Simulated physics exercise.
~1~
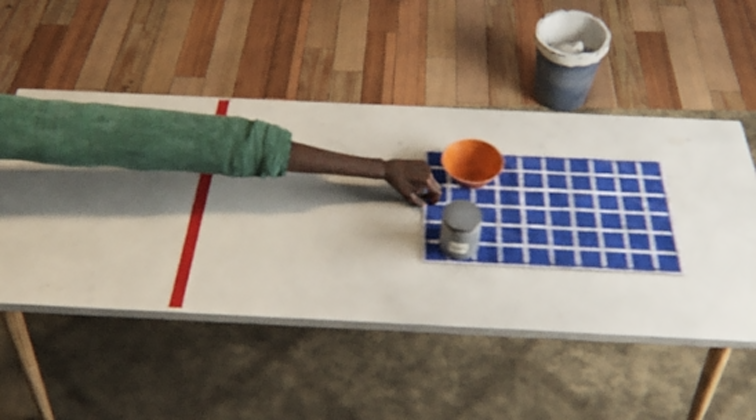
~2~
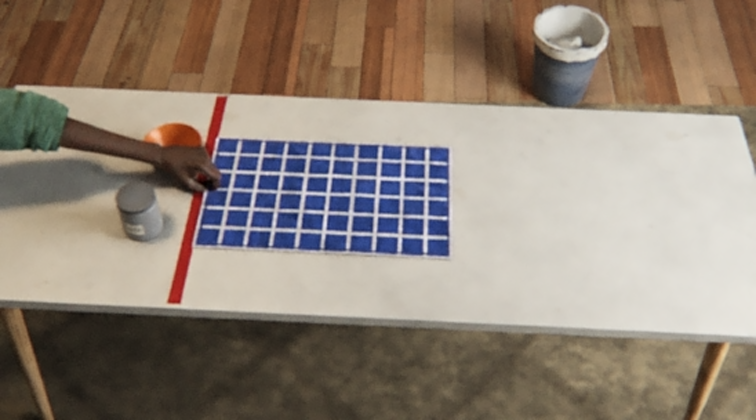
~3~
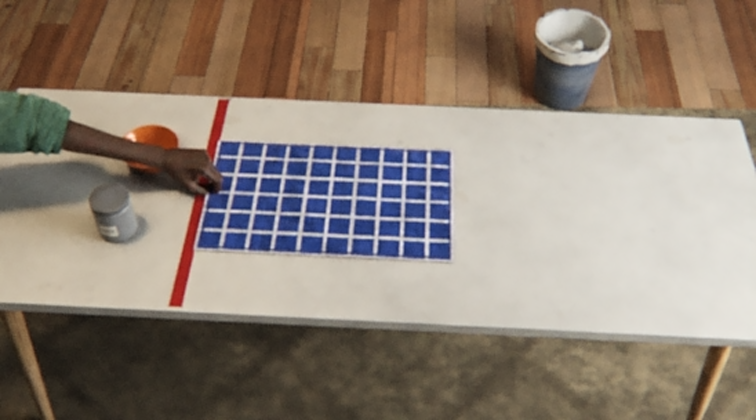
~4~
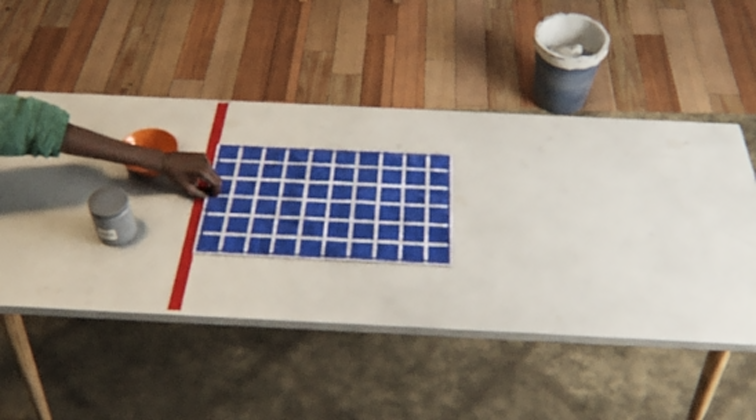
A hand in a green sleeve draws a blue tea towel with a white grid leftward along a pale table, seen from above at an angle. An orange bowl and, nearer the viewer, a grey jar ride at its left end, while a bucket stands on the wooden floor behind. The towel's leading hem reaches a red strip of tape and the hand stops there. The jar and the bowl carry on left, sliding off the front of the cloth past the tape. Both come to rest upright on the bare tabletop, the towel lying still beside the tape.
